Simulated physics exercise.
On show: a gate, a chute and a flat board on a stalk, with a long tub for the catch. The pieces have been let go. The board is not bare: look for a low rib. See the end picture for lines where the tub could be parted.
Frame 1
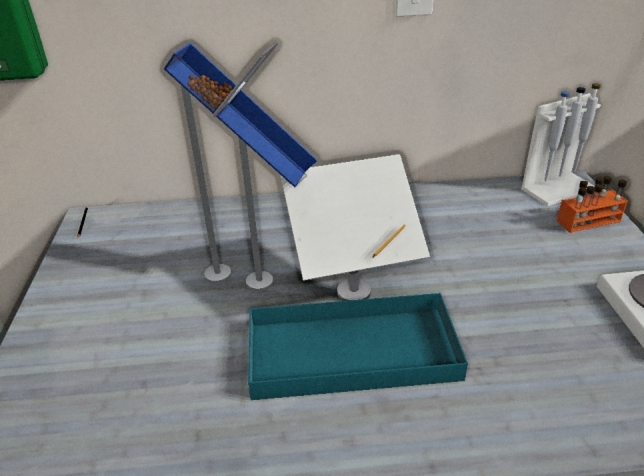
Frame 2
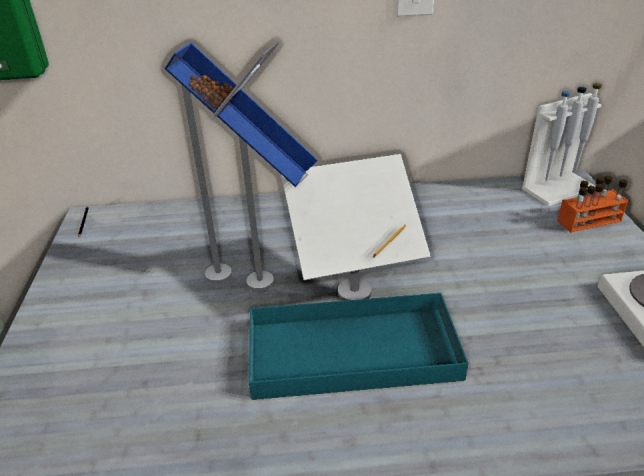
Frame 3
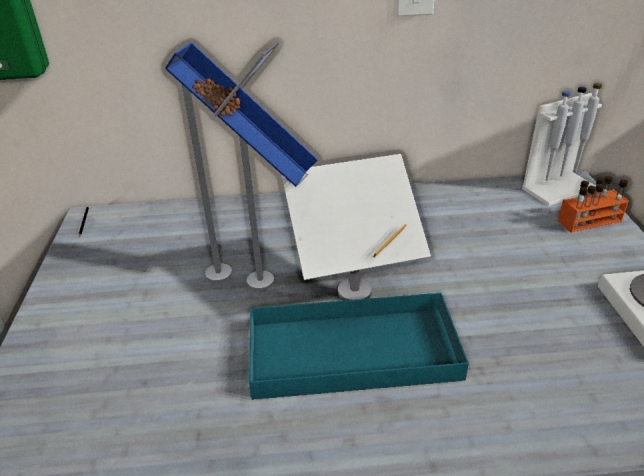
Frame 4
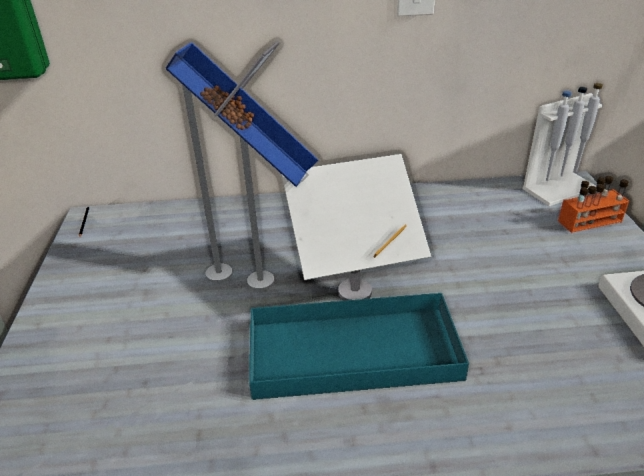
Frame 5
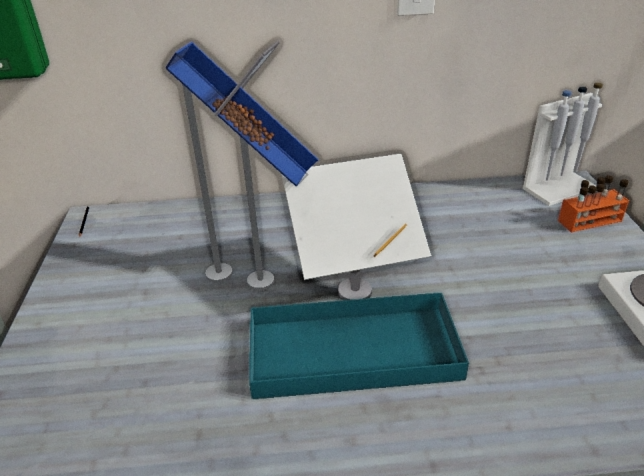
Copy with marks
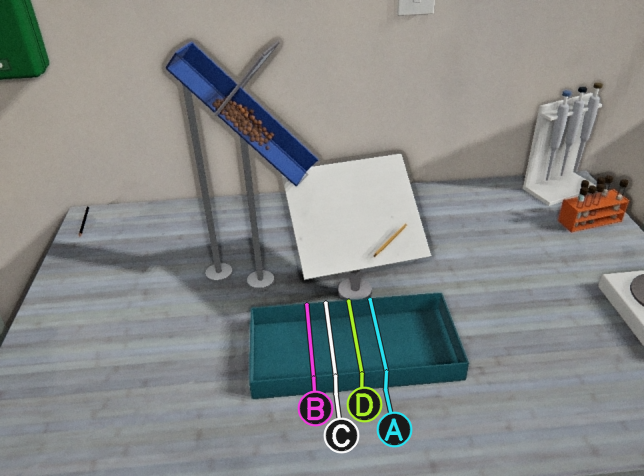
To begin with, a clump of small brown cereal balls sits near the top of a sloping blue chute, above a tilted white board with a low orange rib and an empty teal tub. The balls then slide down and rightward beneath the gate, spreading into a longer cluster partway along the chute.
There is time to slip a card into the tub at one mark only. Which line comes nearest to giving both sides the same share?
A.
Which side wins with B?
Right.
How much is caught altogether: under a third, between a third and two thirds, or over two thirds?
Over two thirds.
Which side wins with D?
More lands on the right.
On the marked copy, line A crosses the front rim at (386, 370); line B crosses the front rim at (313, 376); line C crosses the front rim at (335, 375); line D crosses the front rim at (361, 372).
If A is chosen, of what is caught, roughly two thirds on the left of the divider, roughly a third on the right.
If B is chosen, of what is caught, not one piece on the left of the divider, every piece on the right.
If C is chosen, of what is caught, not one piece on the left of the divider, every piece on the right.
If D is chosen, of what is caught, about a tenth on the left of the divider, almost all on the right.
